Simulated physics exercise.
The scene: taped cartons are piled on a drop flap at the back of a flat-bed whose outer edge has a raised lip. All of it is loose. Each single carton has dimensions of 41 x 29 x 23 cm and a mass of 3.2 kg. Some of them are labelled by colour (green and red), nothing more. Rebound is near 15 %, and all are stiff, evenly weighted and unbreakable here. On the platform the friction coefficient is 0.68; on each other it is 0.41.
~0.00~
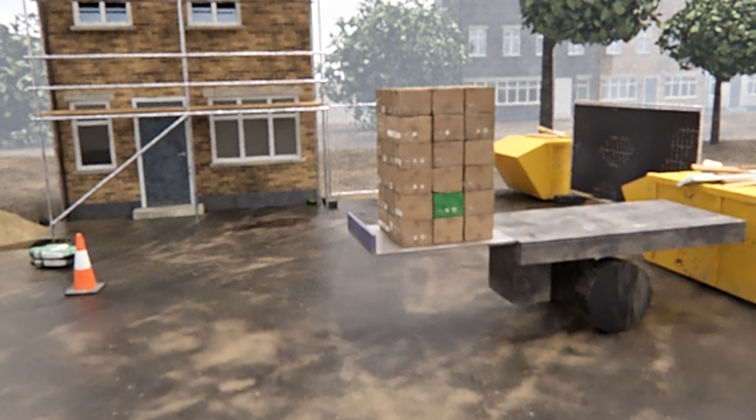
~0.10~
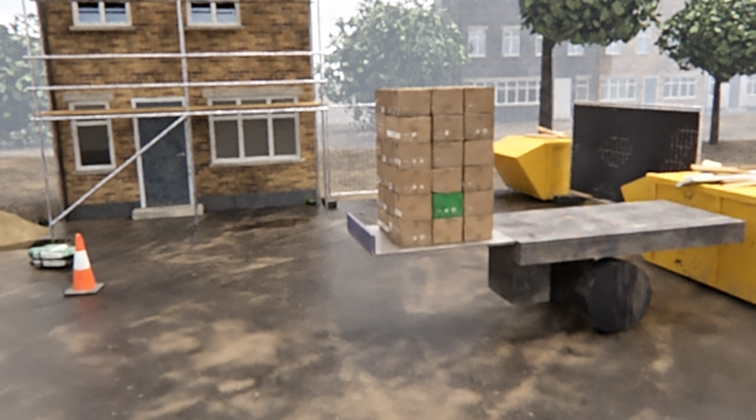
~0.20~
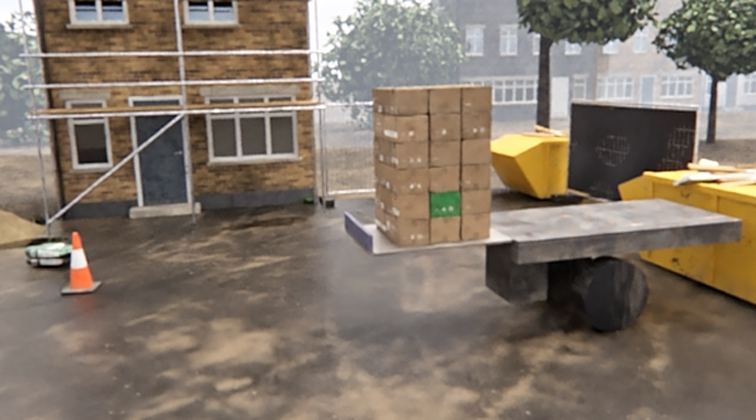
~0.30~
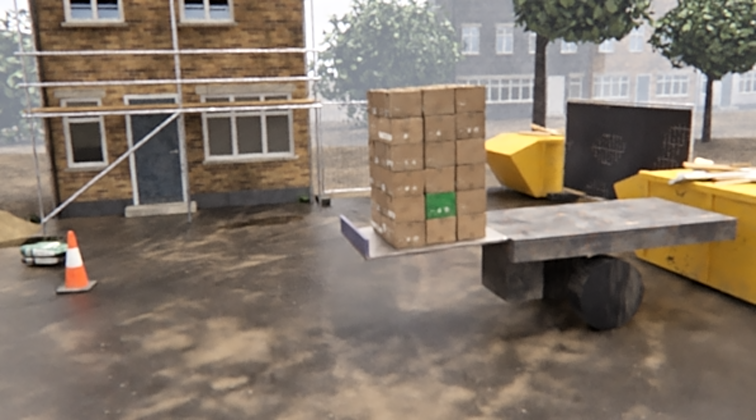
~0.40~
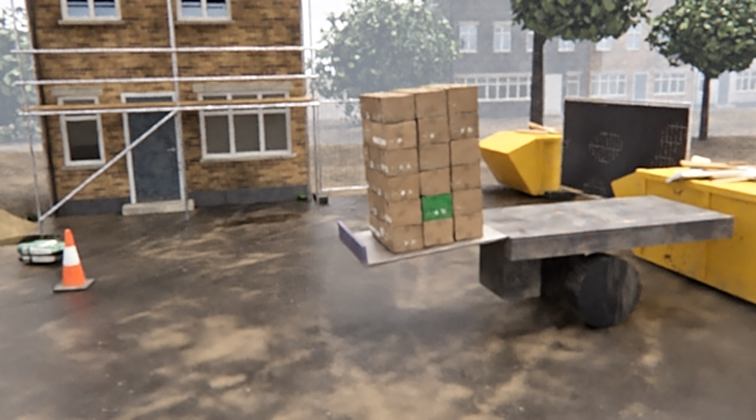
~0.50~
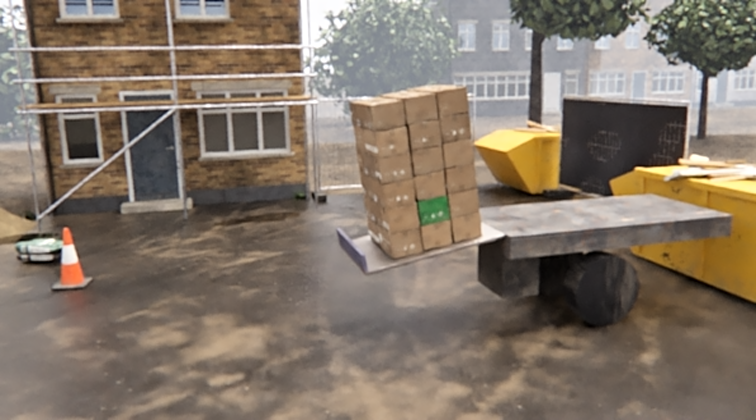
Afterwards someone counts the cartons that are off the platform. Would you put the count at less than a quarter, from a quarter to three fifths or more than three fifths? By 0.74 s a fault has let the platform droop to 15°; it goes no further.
I would put it at from a quarter to three fifths of them.
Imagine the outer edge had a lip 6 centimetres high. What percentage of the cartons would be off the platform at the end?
That would be 70 per cent.
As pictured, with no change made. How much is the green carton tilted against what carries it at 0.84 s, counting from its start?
Its tilt comes to about 15° at that moment.
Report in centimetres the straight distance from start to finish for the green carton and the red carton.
Green shifts 40 cm and red shifts 50 cm.
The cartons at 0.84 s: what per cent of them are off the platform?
By then 0 %.
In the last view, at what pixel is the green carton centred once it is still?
I'd point at about (404, 221).
After 0.84 s, slope 15°; none of the 45 cartons off the platform, 42 disturbed; red carton leaning 17°; green carton leaning 15°.
After 1.44 s, slope 15°; 23 of the 45 cartons off the platform; red carton leaning 42°; green carton leaning 42°.
By the end (3.0 s), slope 15°; 23 of the 45 cartons off the platform; red carton leaning 42°; green carton leaning 41°. That is 51 per cent. As the last picture would show them, middles, red carton near (402, 184), green carton near (404, 221).
